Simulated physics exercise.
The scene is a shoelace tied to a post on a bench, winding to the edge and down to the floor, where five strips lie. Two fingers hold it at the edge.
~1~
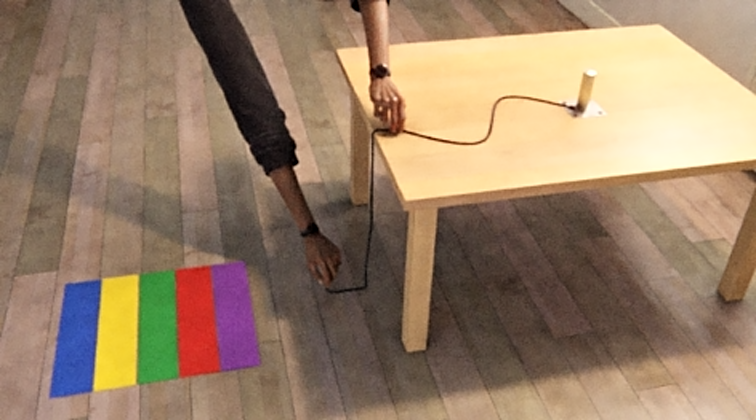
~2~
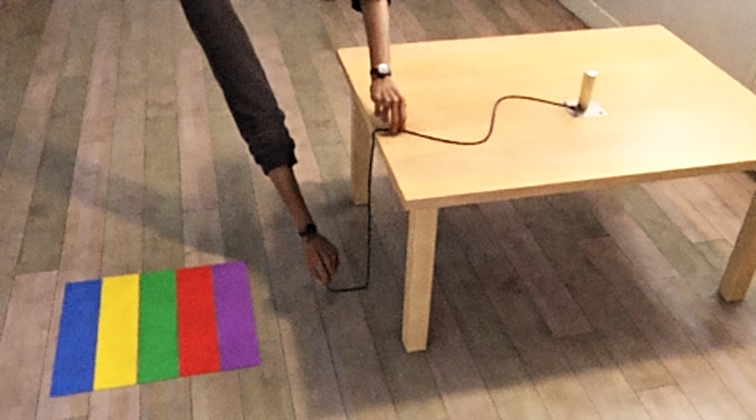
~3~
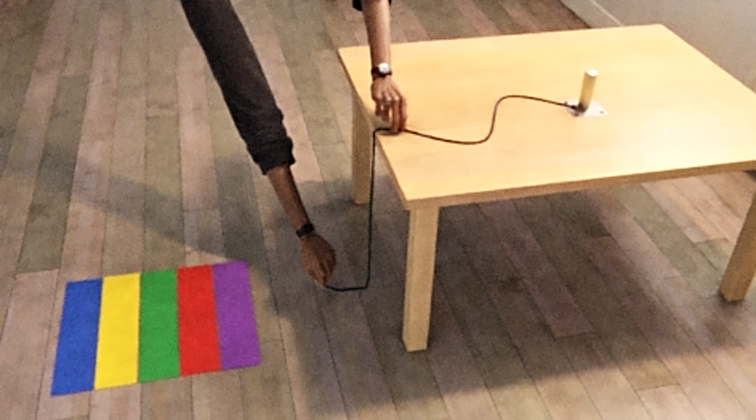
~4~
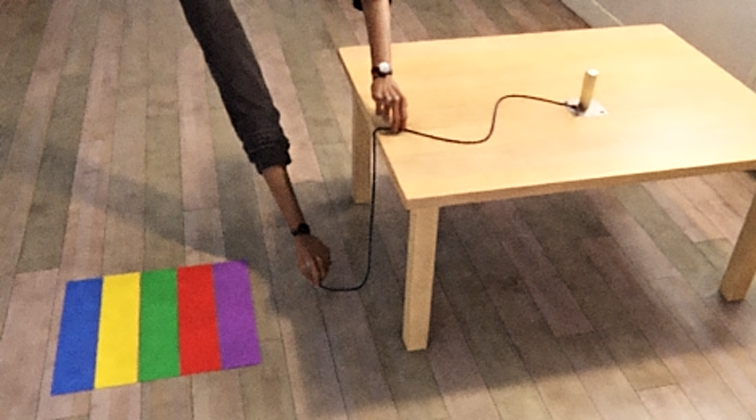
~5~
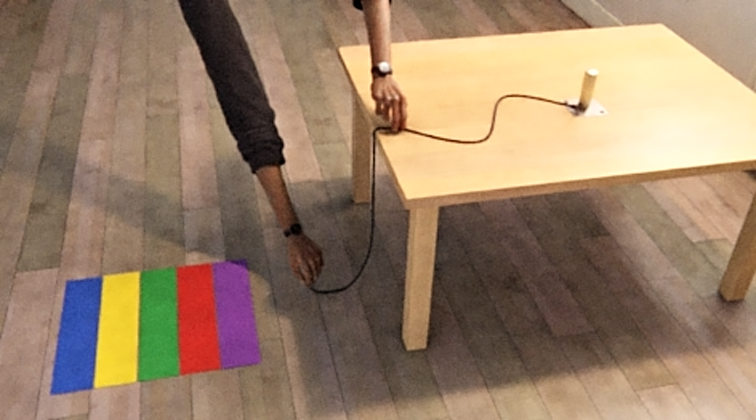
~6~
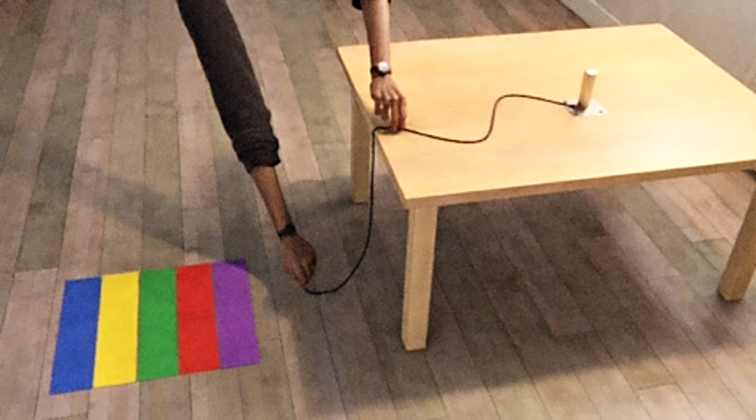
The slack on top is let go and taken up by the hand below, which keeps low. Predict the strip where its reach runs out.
Its reach runs out at the yellow strip.
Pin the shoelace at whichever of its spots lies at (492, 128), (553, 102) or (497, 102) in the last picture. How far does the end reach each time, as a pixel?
(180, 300), (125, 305) and (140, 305).
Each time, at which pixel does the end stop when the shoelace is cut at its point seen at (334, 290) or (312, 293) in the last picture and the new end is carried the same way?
I'd say somewhere near (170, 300) the first time and near (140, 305) the second time.
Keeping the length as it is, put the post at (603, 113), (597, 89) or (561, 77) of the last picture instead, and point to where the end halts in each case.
Going by the last picture, roughly (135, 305), (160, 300) and (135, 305).
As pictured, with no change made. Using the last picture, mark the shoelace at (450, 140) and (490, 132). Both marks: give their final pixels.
The first one ends up at (381, 130) and the second one at (432, 124).
Soon after, end near (176, 300); over red.
After that, end near (140, 305); over green.
At the stop, end near (118, 308); over yellow. Over yellow.
